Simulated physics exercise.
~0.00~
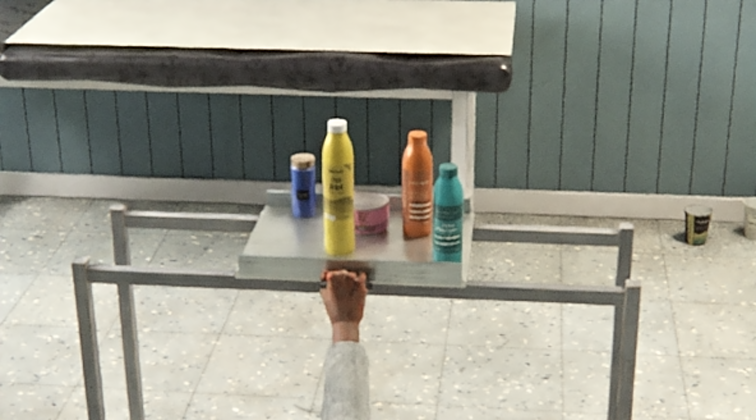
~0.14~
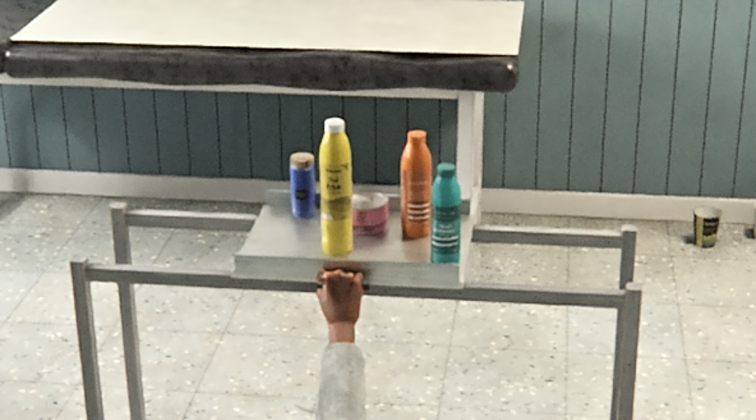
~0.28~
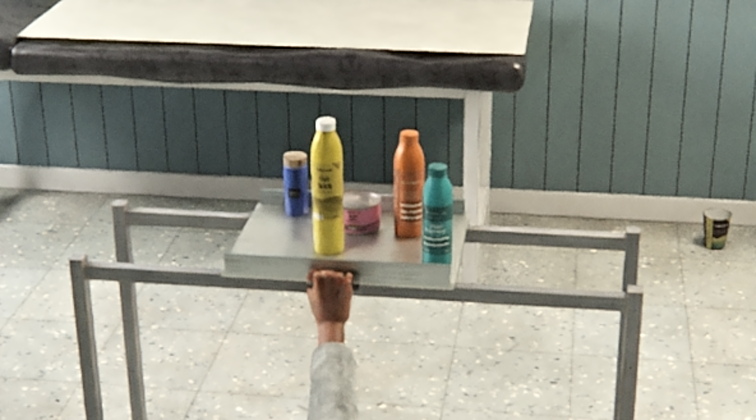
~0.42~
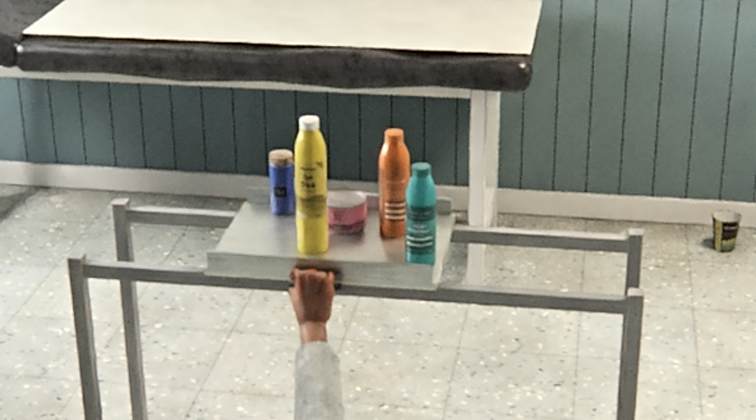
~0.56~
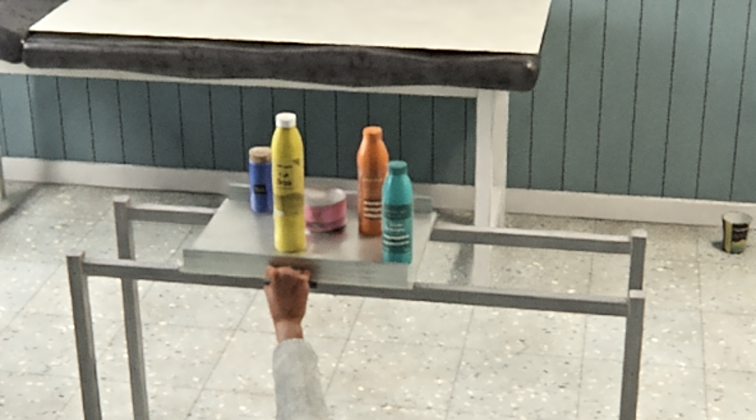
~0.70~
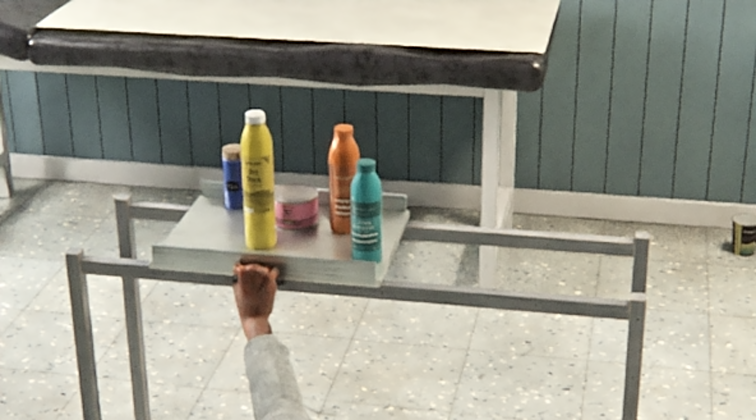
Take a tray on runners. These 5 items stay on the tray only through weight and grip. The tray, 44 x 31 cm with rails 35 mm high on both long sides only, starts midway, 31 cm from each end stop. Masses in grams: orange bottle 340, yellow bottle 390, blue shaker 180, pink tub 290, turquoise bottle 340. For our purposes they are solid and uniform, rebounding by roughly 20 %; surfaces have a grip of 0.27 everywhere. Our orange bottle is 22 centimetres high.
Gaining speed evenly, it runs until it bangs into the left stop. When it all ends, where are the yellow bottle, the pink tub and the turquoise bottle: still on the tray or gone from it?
In the end the yellow bottle is gone from the tray; the pink tub is still there on the tray; the turquoise bottle is still there on the tray.
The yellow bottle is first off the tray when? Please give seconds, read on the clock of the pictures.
1.5 s, roughly.
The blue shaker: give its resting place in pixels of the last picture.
Its centre ends close to (133, 170) in the last view.
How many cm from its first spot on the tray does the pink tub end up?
About 6 cm.
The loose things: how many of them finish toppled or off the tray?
1.
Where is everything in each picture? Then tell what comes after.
The first frame shows tray midway; yellow bottle (338, 187); pink tub (365, 213); turquoise bottle (448, 214).
The second frame shows tray midway; orange bottle (416, 184); blue shaker (303, 185).
In the third frame, tray has slid 2 cm left; orange bottle (409, 183); blue shaker (296, 184).
In the fourth frame, tray has slid 5 cm left; orange bottle (394, 183); blue shaker (282, 183).
In the fifth frame, tray has slid 10 cm left; orange bottle (373, 181); blue shaker (262, 180).
In the sixth frame, tray has slid 16 cm left; yellow bottle (258, 180); pink tub (294, 207); turquoise bottle (366, 211).
By 1.10 s, tray has slid 31 cm left; yellow bottle tilted 6° near (154, 171); turquoise bottle 6 cm from its spot near (259, 203); pink tub 6 cm from its spot near (196, 199).
By 1.60 s, tray has slid 31 cm left; yellow bottle now off the tray; turquoise bottle 7 cm from its spot near (252, 203); pink tub 6 cm from its spot near (194, 199).
When it is over (2.1 s), off the tray, yellow bottle; not toppled but over 5 cm from the start, orange bottle, blue shaker, pink tub and turquoise bottle. In the last view, pink tub near (194, 199).
